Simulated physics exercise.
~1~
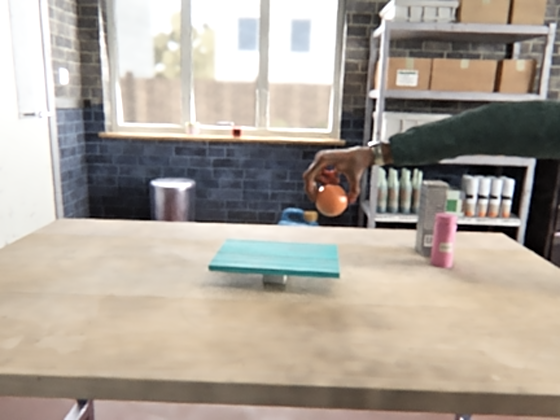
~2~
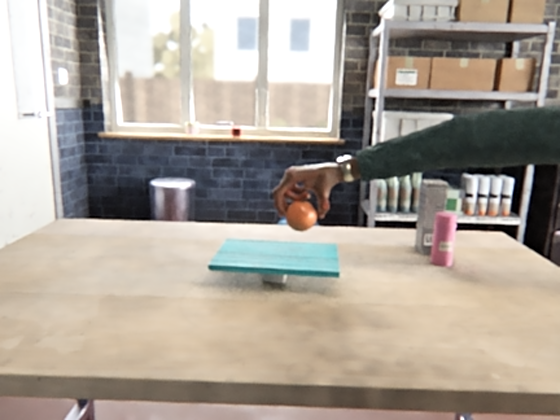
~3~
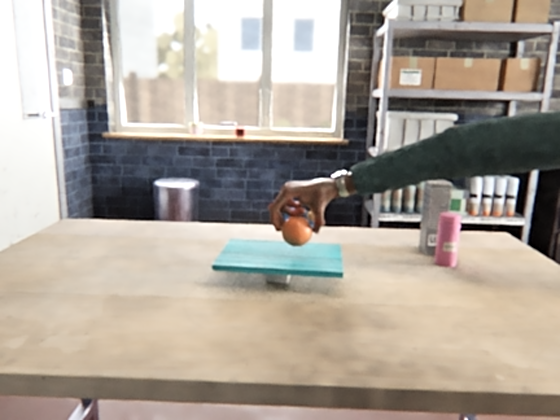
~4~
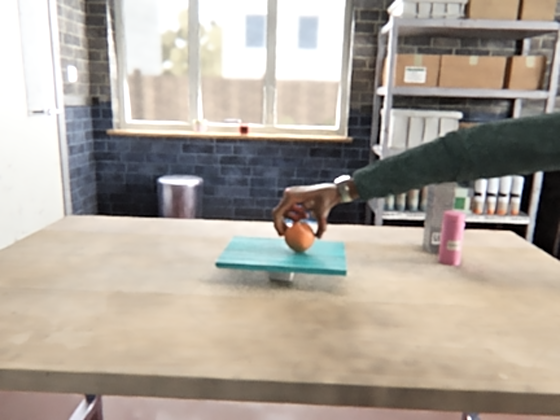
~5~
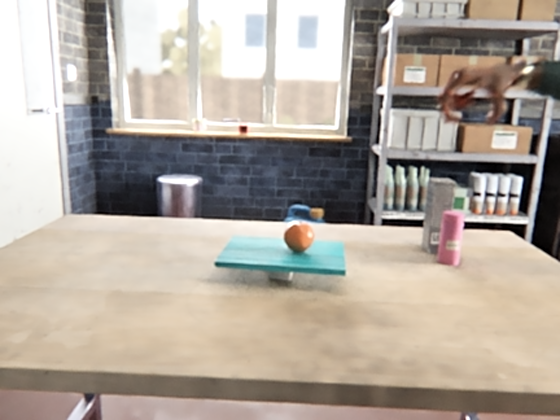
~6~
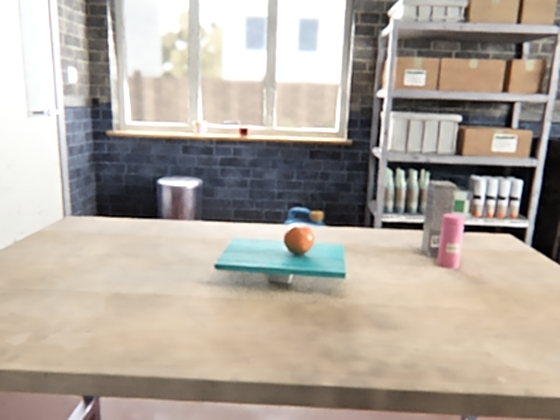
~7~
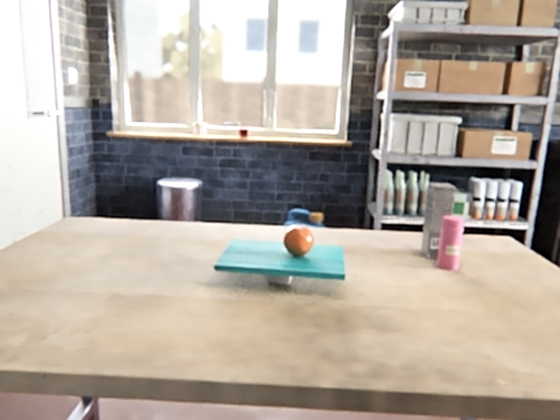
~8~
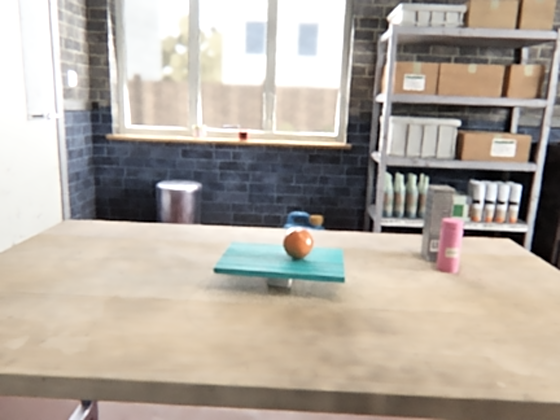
A hand reached in from the right and lowered an orange tomato onto a turquoise board balanced on a small block, then let go and drew back out of view. The tomato stayed put and the board kept its balance.
